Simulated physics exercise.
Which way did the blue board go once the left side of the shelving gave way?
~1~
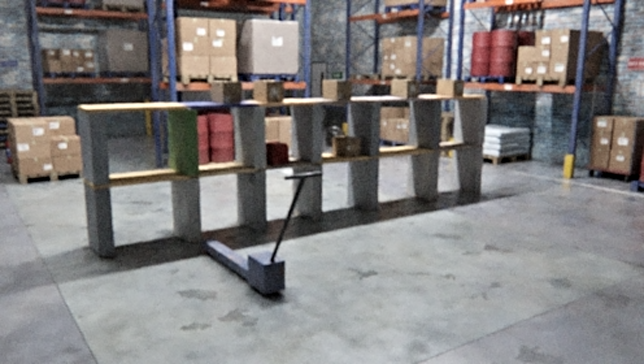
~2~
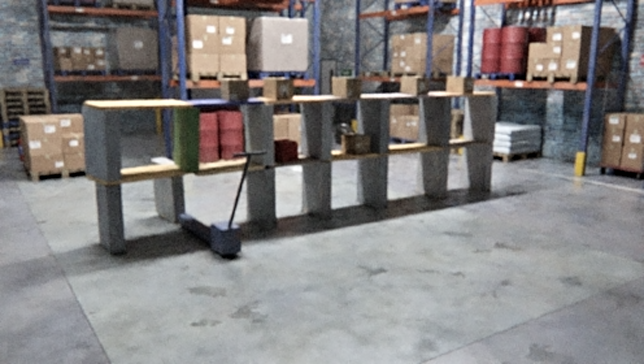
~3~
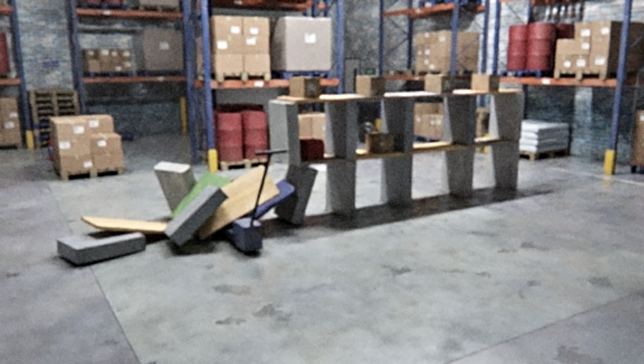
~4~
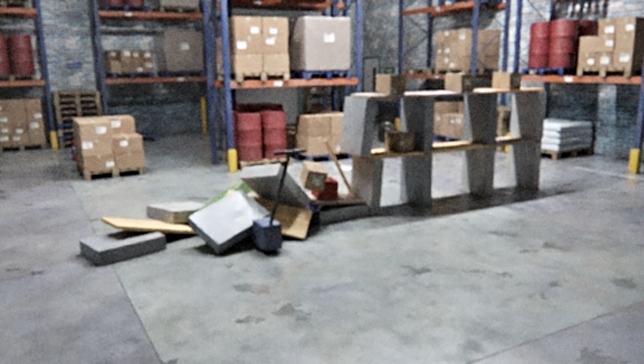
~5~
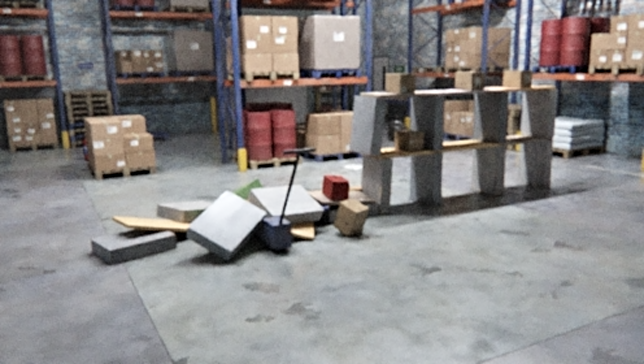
The blue board moved down, dropping from the top of the shelving into the heap near the floor.
